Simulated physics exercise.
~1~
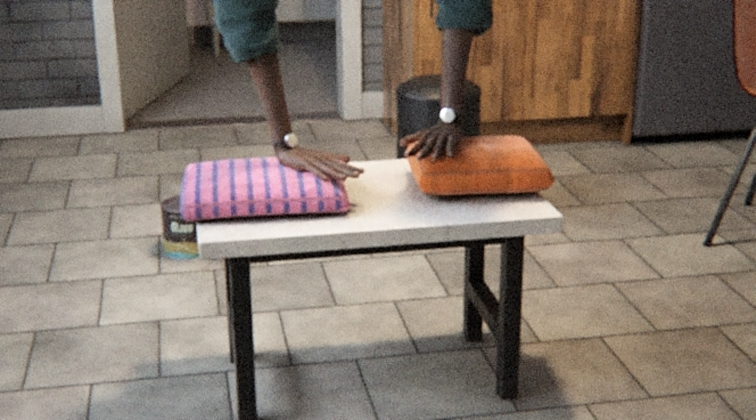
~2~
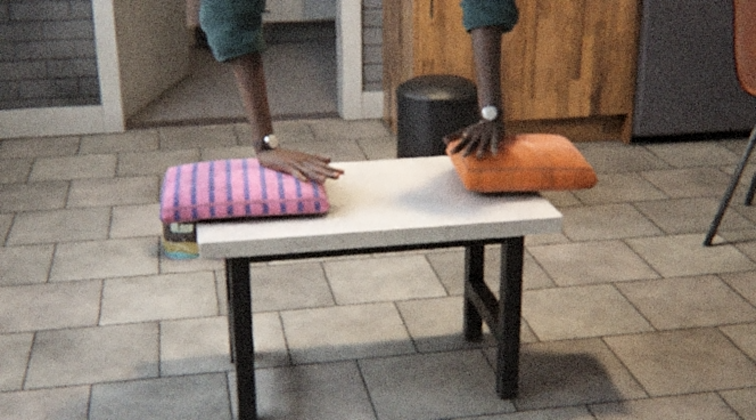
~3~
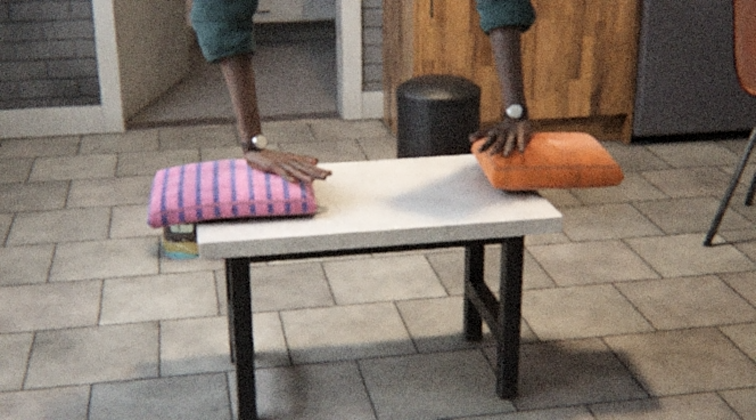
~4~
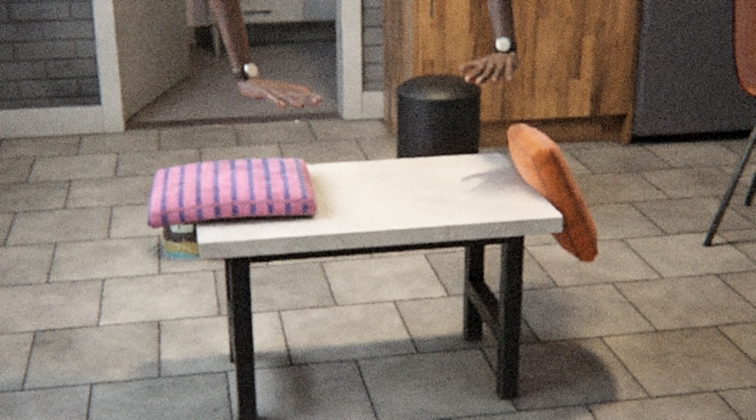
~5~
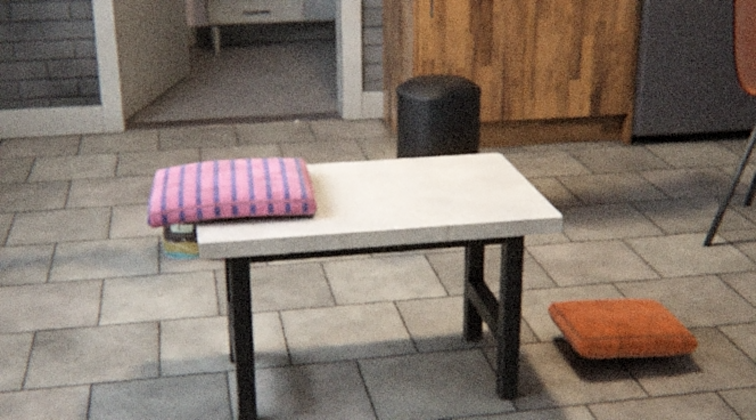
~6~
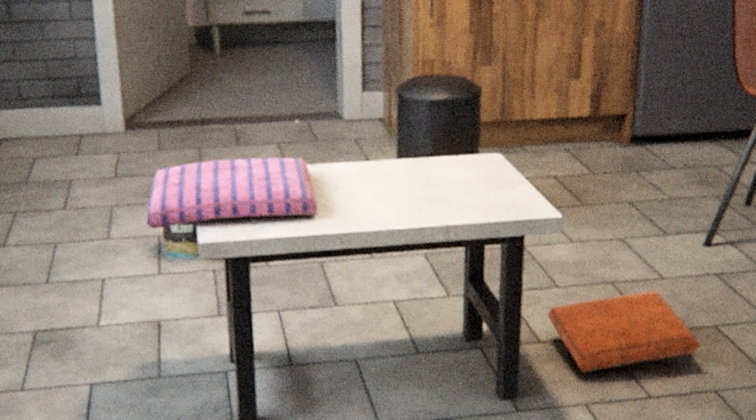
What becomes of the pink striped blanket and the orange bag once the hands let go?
The pink blanket stays on top of the table, overhanging its left end. The orange bag tips off the right end and ends up lying on the tiled floor.
